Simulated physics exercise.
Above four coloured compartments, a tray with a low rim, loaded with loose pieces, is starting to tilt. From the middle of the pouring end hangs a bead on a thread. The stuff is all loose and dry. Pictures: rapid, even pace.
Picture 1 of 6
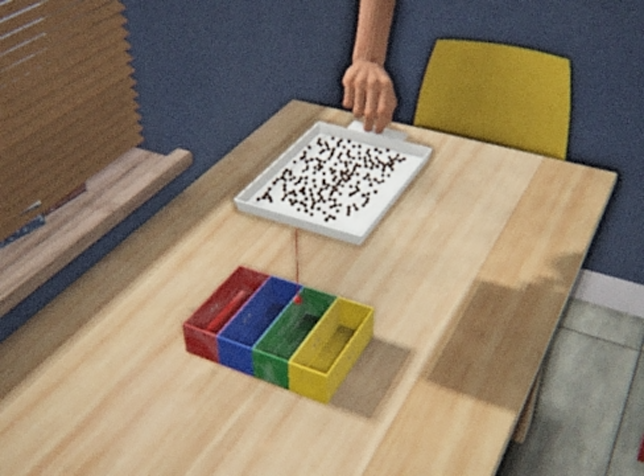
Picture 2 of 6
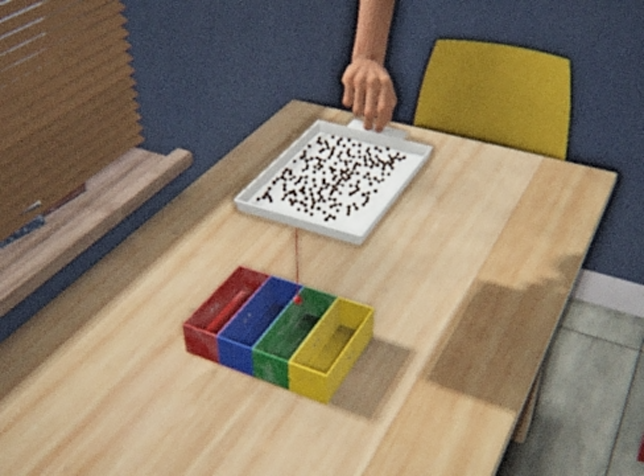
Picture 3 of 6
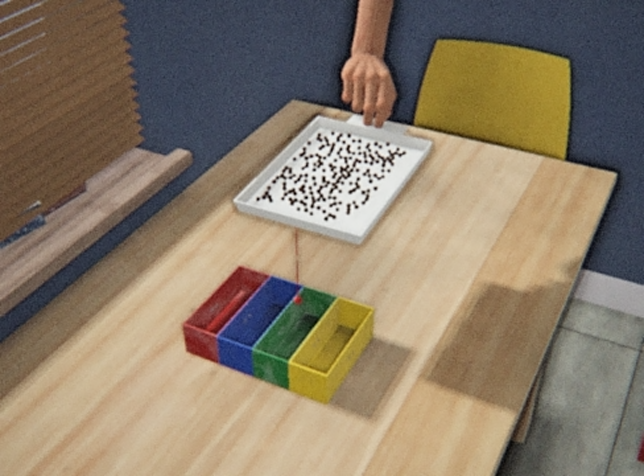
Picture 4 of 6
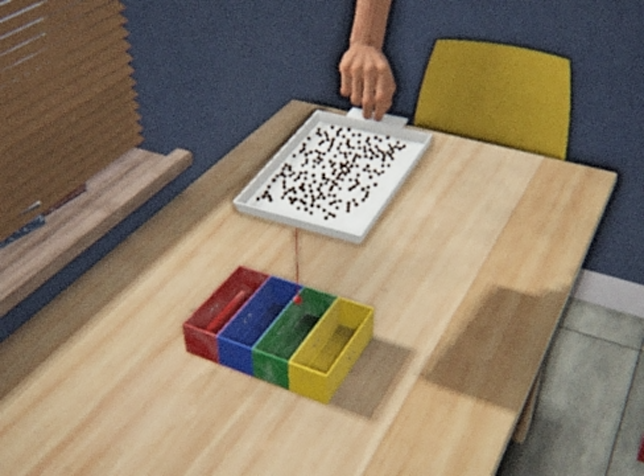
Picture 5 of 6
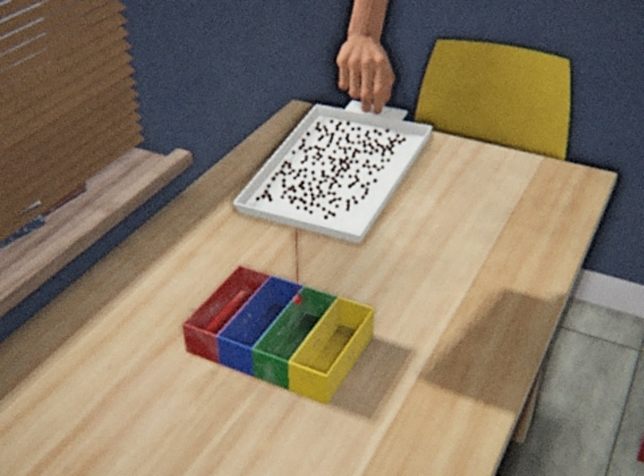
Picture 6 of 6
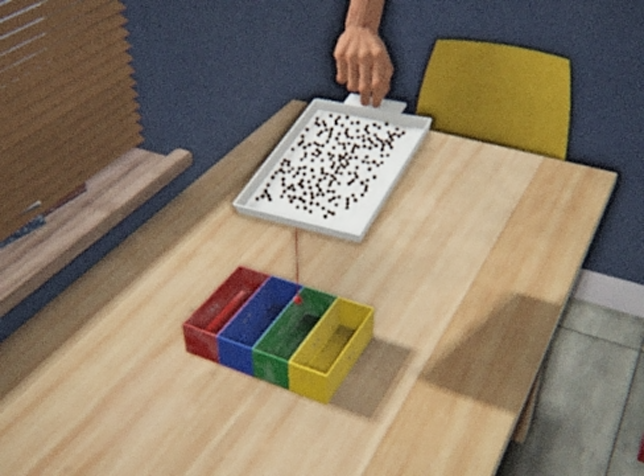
On a wooden table, a hand slowly raises the far end of a tray of dark pieces behind four coloured compartments.
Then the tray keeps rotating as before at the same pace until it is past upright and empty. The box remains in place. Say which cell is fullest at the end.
The red cell is fullest at the end.
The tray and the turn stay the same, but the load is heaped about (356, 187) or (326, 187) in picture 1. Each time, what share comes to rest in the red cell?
Share in order: Roughly 40 %, 40 %.
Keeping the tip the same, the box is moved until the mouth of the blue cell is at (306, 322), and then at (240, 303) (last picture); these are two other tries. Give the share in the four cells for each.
First 40 %, then 100 %.
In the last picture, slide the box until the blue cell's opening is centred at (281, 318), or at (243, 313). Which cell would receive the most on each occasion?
Case 1 - the red one; case 2 - that blue cell.
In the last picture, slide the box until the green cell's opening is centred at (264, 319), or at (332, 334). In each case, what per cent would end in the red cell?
Trial 1 about 0 %, trial 2 about 40 %.
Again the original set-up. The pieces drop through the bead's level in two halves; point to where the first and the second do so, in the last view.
Early-half point (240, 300); late-half point (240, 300).
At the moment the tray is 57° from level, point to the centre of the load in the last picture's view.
The middle of the pieces shows up near (274, 203).
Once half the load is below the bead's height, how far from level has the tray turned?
A tilt of roughly 105°.
Just after the last frame, tray tipped steeply; almost all on the tray; just a few in the blue cell; just a few in the red cell; just a few falling or outside the box.
A moment on, tray tipped right over; the larger part on the tray; about a tenth in the red cell; just a few in the blue cell; about a tenth falling or outside the box.
Further on, tray tipped past a quarter turn; roughly half in the red cell; roughly a third in the blue cell; about a tenth in the green cell; just a few falling or outside the box.
When it is over, tray tipped past a quarter turn; roughly half in the red cell; roughly a third in the blue cell; about a tenth in the green cell; not one in the yellow cell; just a few outside the box.
